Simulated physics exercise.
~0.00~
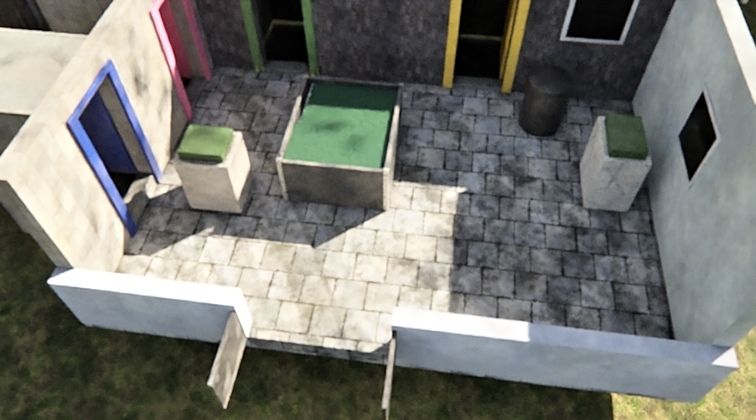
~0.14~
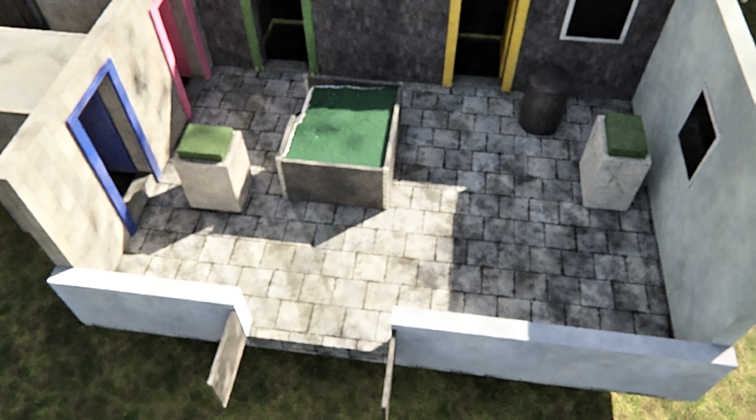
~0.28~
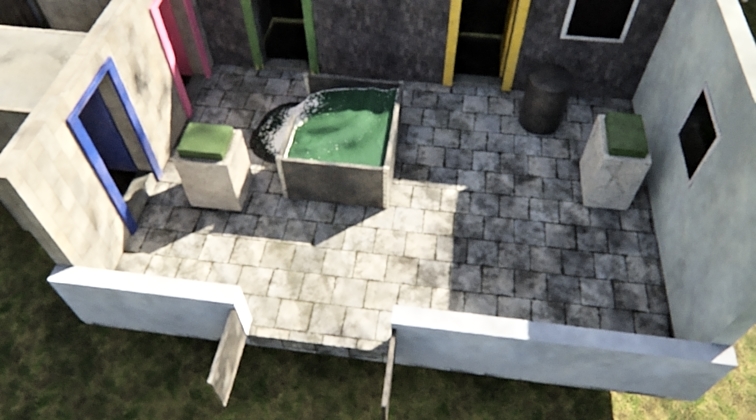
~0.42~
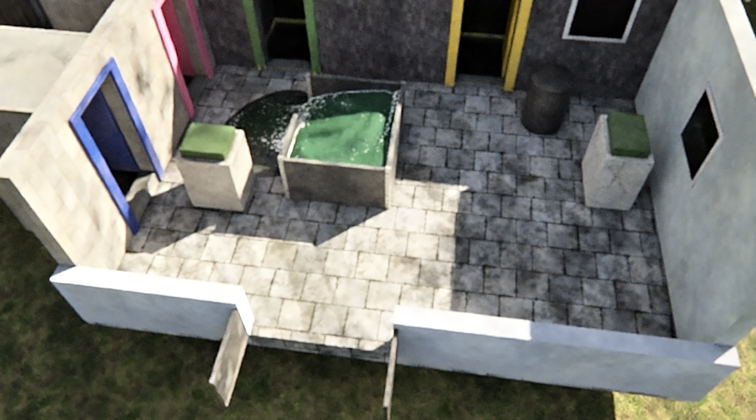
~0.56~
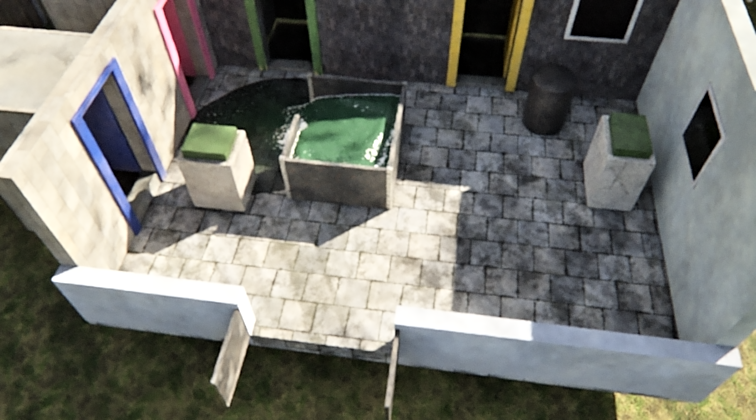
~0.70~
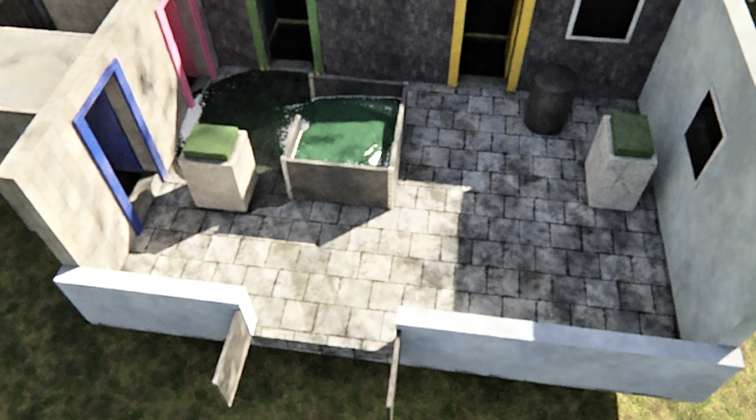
The clip shows a walled yard with coloured doorways and a tank of green water, whose left side gives way; water pours out and spreads leftward across the paving behind a green-topped block as the tank's level drops.
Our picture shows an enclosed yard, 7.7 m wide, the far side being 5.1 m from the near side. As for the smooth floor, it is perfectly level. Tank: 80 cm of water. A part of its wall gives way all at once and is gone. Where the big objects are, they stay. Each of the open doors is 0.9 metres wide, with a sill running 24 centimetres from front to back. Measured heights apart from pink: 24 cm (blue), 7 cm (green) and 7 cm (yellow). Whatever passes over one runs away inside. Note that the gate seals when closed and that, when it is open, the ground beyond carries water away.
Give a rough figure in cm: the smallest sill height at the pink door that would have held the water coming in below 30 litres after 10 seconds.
31 cm.
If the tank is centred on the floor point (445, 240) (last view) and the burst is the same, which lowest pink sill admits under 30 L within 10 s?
Some 19 cm.
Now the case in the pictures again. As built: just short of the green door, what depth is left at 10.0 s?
Depth: Near 7.5 cm.
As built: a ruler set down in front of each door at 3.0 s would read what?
In cm: Blue 10, pink 24, green 13, yellow 0.
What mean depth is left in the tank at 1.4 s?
It averages near 48 cm.
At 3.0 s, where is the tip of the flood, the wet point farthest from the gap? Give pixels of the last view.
Near (107, 299).
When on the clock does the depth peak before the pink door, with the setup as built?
At roughly 1.8 s.
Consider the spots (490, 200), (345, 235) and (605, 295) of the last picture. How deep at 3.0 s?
Some 0, 0 and 0 cm.
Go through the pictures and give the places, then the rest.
In the first picture, the tank at (344, 124) is whole and still, 80 cm deep; the pink door at (184, 52) is dry.
In the second picture, the front is at a hidden place, 0.3 m from the gap at (305, 121); 0.3 m2 of floor is wet, 80 cm left at the back.
In the third picture, water pours out at (305, 123) and has run 0.8 m, to (256, 143); about 12 cm deep outside, 79 cm at the back.
In the fourth picture, the front is at a hidden place, 1.4 m from the gap at (308, 124); 2.0 m2 of floor is wet, 71 cm left at the back.
In the fifth picture, water pours out at (309, 125) and has run 2.1 m, to a hidden place; about 6 cm deep outside, 68 cm at the back.
In the sixth picture, water pours out at (310, 125) and has run 2.3 m, to (186, 107); about 6 cm deep outside, 68 cm at the back; water is at the pink door at (189, 50).
After 1.4 s water covers 20 % of the floor, deepest (44 cm) near (219, 67); 27 cm at the pink door, 89 litres in over its 9 cm sill.
After 3.0 s water covers 25 % of the floor, deepest (25 cm) near (224, 122); 24 cm at the pink door, 312 litres in over its 9 cm sill.
After 10.0 s water covers 90 % of the floor, deepest (10 cm) near (113, 288); 8 cm at the pink door, 441 litres in over its 9 cm sill.
At the pink door as built, the water arrived by 0.7 s and peaked near 36 cm at 1.8 s.
Run again over the same 10 s with other heights there, 57 litres in over 27 cm, 9 litres over 36 cm. The limit of 30 litres is kept from about 31 cm up.
